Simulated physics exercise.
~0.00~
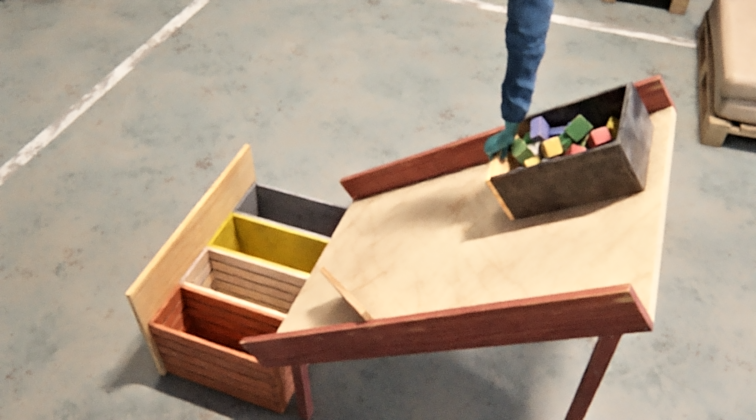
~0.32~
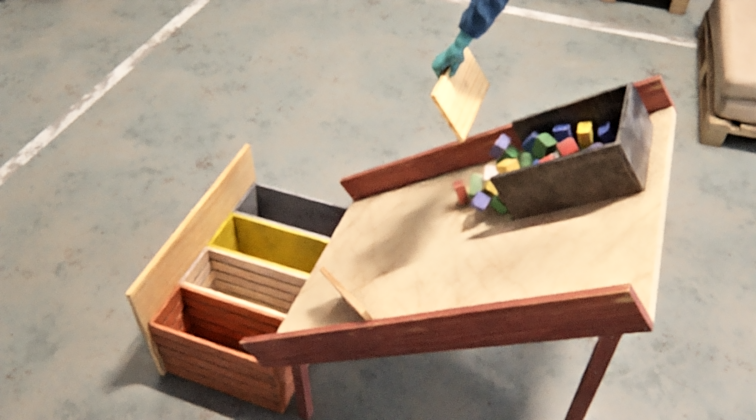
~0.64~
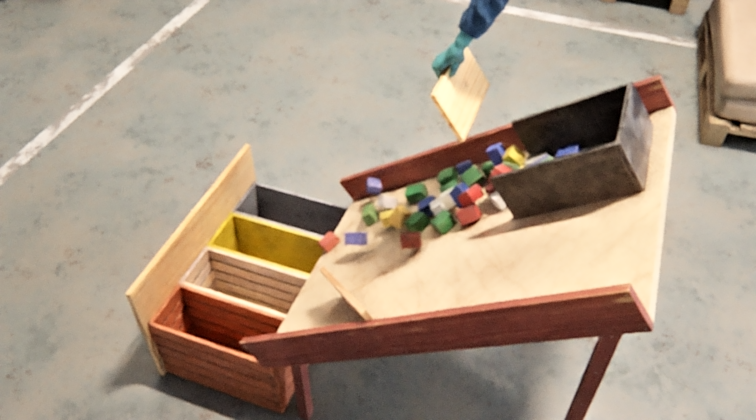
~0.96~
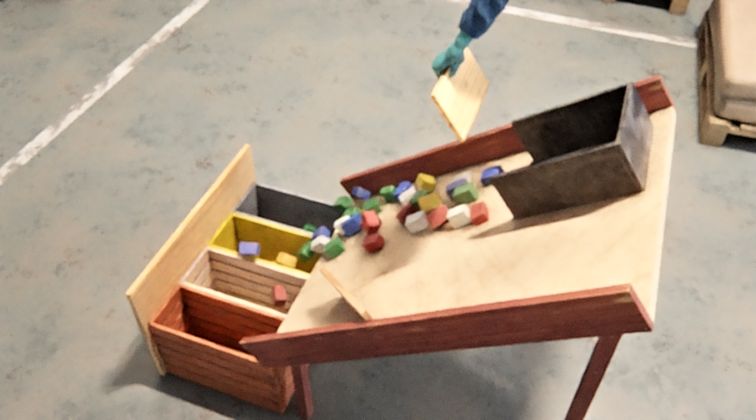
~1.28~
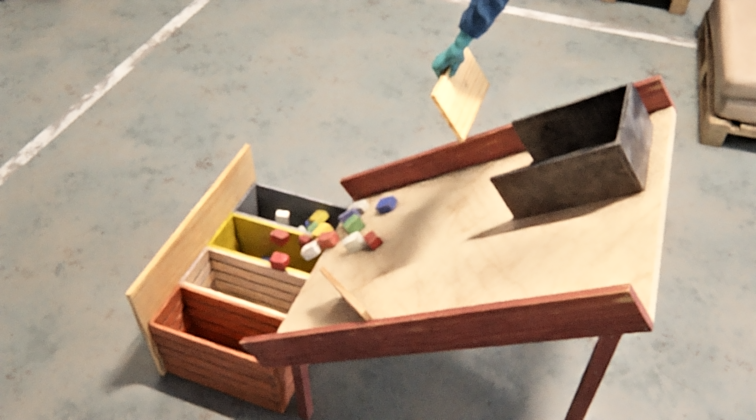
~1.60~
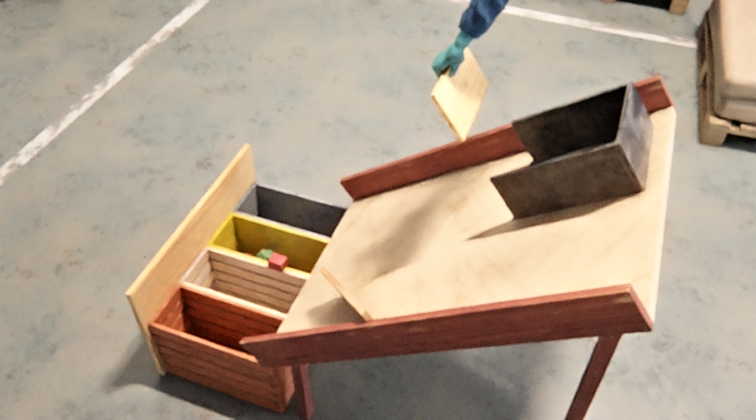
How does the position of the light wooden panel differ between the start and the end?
At the start the panel is at the lower, open end of the black box, in front of the blocks. At the end it is farther up and to the left, held by the gloved hand clear of the box.
